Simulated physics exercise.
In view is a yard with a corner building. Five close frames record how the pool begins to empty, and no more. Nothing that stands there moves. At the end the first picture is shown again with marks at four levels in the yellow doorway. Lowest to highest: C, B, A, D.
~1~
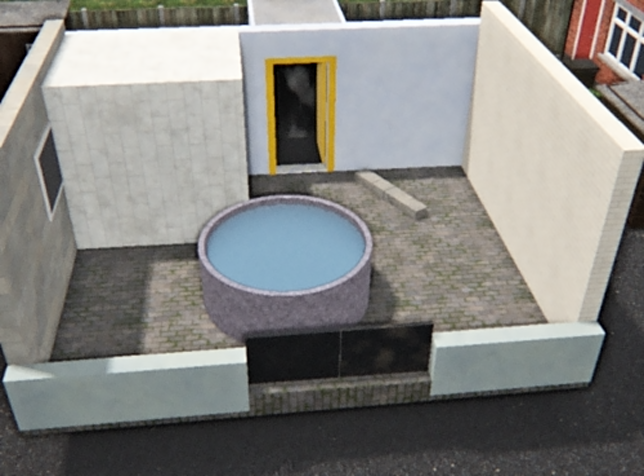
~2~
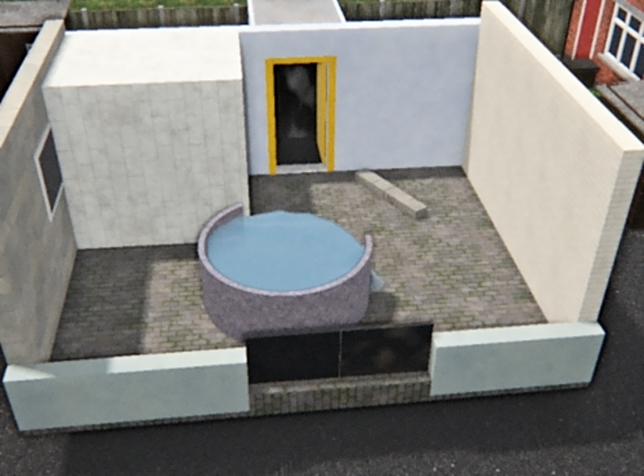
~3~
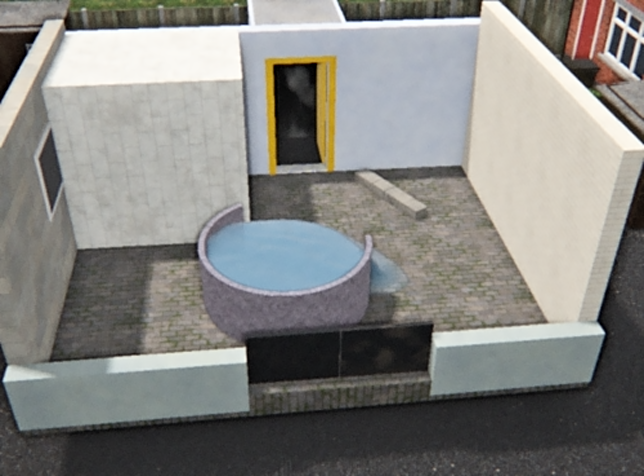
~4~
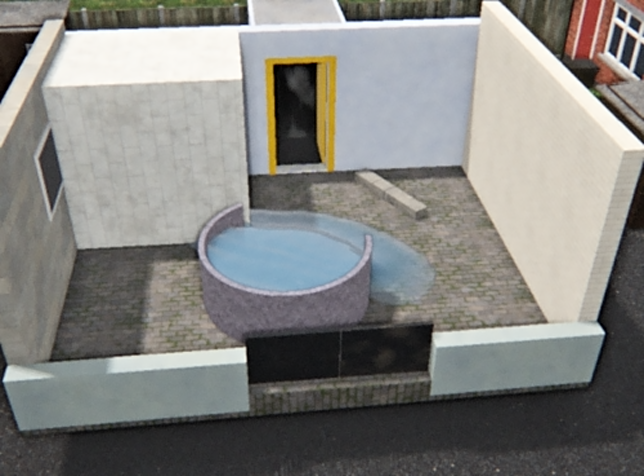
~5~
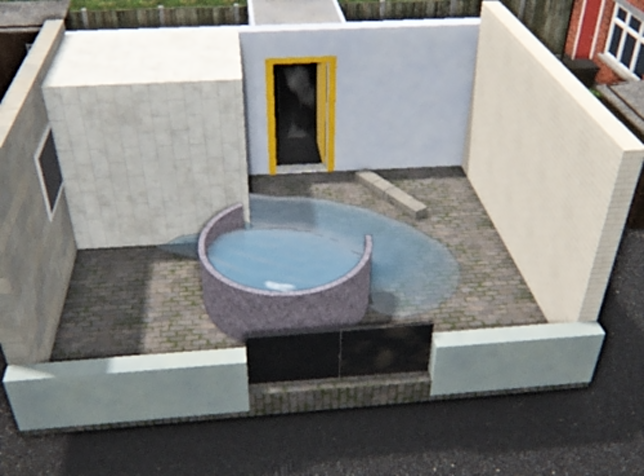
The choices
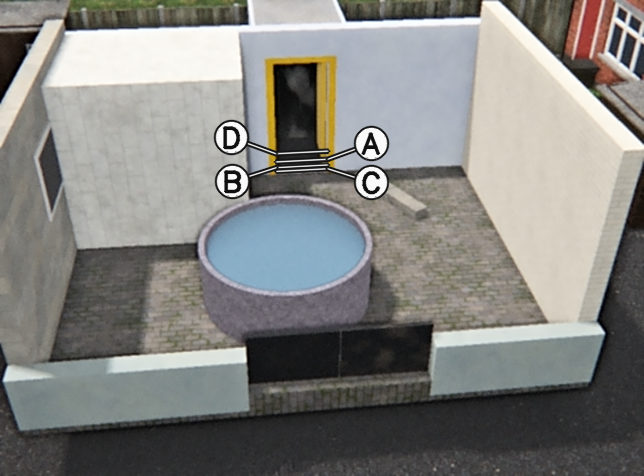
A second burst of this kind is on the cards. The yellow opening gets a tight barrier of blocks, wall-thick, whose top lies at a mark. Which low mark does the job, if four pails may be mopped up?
Take D.
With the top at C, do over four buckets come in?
Yes, it does.
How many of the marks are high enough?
One of them.
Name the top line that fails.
It is A.
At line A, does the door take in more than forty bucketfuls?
No, it does not.
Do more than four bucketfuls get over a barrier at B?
Yes.
On the marked copy, A at (302, 160); B at (302, 166); C at (302, 170); D at (302, 152); from the bottom up C, B, A, D.
Choosing A, about 14 bucketfuls get in.
Choosing B, dozens of bucketfuls pour in.
Choosing C, dozens of bucketfuls pour in.
Choosing D, a bucket or two gets in.
